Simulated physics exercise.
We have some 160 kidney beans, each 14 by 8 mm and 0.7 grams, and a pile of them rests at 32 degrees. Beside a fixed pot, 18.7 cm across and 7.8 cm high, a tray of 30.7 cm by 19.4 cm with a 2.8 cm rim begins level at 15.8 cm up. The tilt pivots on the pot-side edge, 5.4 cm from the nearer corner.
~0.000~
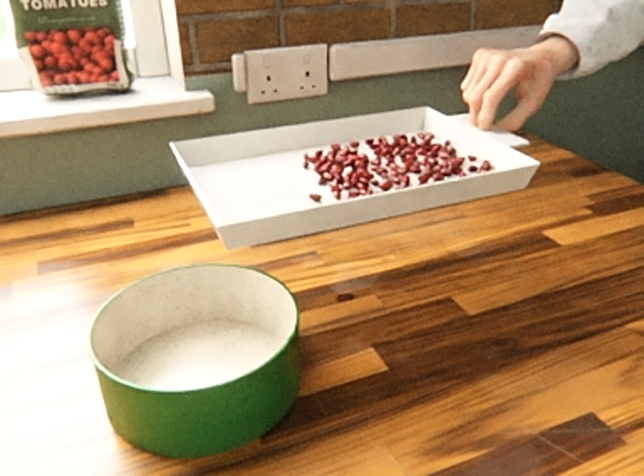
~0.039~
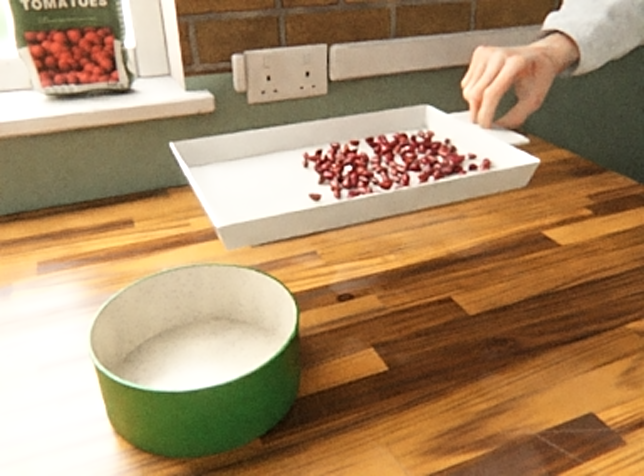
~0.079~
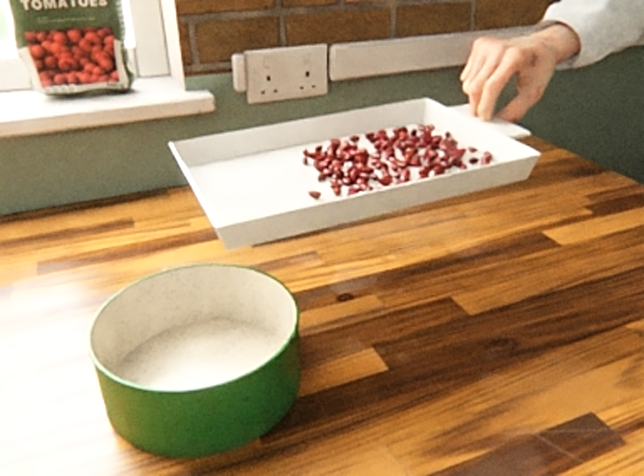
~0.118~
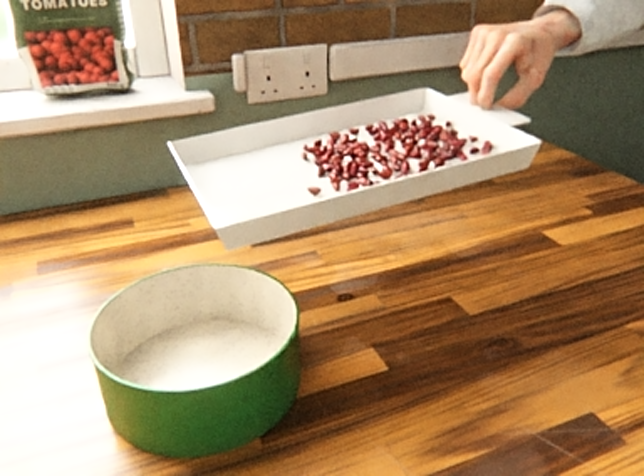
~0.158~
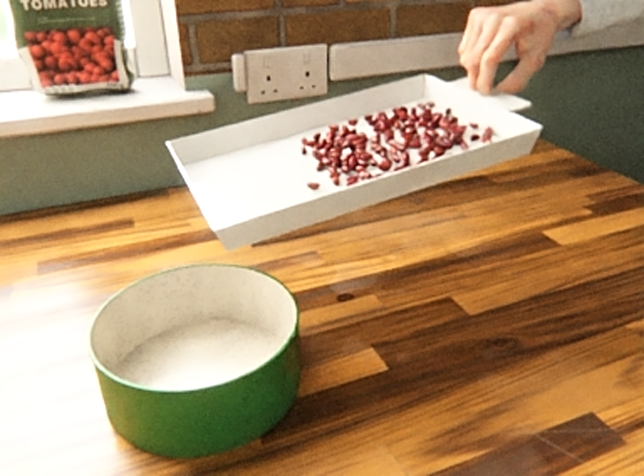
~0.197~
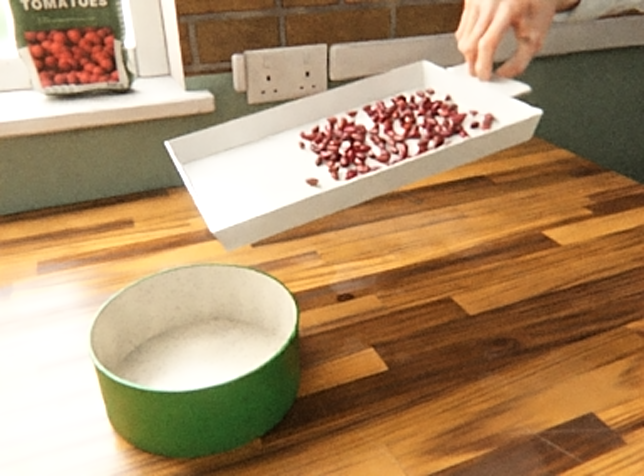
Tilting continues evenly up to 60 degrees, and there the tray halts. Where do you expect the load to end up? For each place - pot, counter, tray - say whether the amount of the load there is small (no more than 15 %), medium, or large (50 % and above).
Pot: Medium; counter: Small; left on the tray: Large.
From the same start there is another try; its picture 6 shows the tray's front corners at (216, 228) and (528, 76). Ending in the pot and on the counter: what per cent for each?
In the pot: 45 per cent; on the counter: 10 per cent.
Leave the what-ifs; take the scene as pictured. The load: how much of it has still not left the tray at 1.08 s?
It's roughly 65 percent.
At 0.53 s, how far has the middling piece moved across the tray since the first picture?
4 cm.
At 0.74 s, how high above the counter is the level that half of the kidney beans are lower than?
Median height: Approx. 18 cm.
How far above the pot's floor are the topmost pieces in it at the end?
Top level: Approx. 1.0 cm.
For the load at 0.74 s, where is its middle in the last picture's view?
Look about (222, 186) in the last view.
After 0.53 s, tilt 35 degrees; the tray holds 100 %, the pot 0 %.
Then, at 0.74 s, tilt 51 degrees; the tray holds 100 %, the pot 0 %.
After 1.08 s, tilt 60 degrees; the tray holds 65 %, the pot 30 %.
At rest (2.1 s), pot 30 %, counter 5 %, tray 65 %.
